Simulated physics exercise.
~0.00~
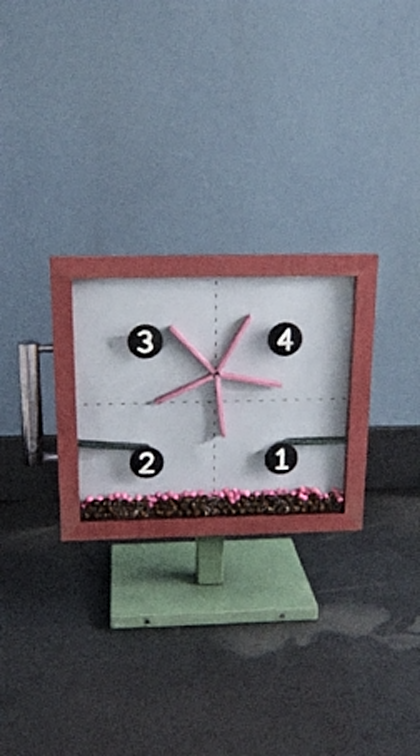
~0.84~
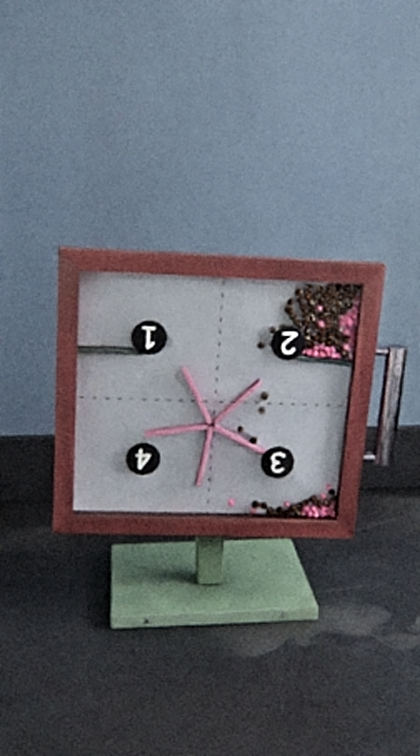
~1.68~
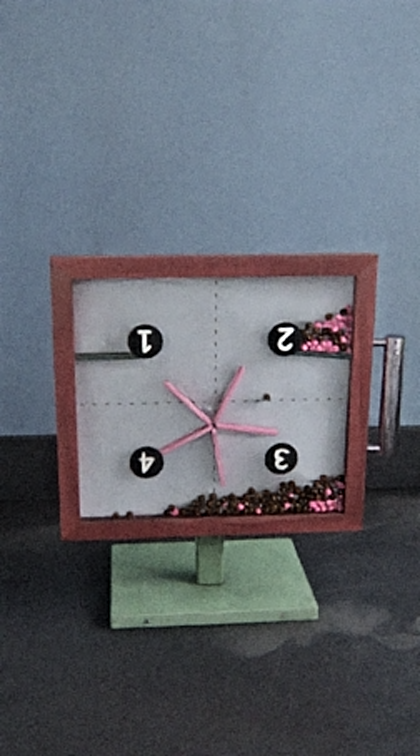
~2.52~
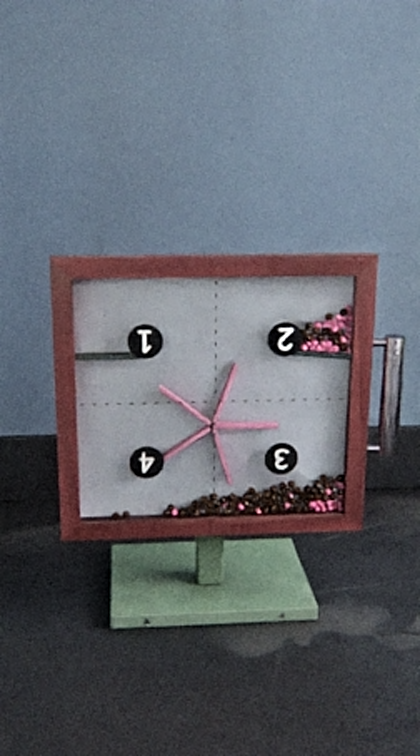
At first, a red-framed case with a white back stands upright on a green base, with dark and pink beads lying along its bottom and a five-armed pink wheel near the middle. The case turns anticlockwise until it is nearly upside down, carrying the beads to the right side. Many are held on the shelf at the upper right, while others drop past the wheel towards the lower right corner. The case finishes half a turn round, and the pink wheel rotates a little more. It ends with the largest share heaped in quarter three at the lower right, a smaller pile on the shelf above, and a few beads at the lower left.
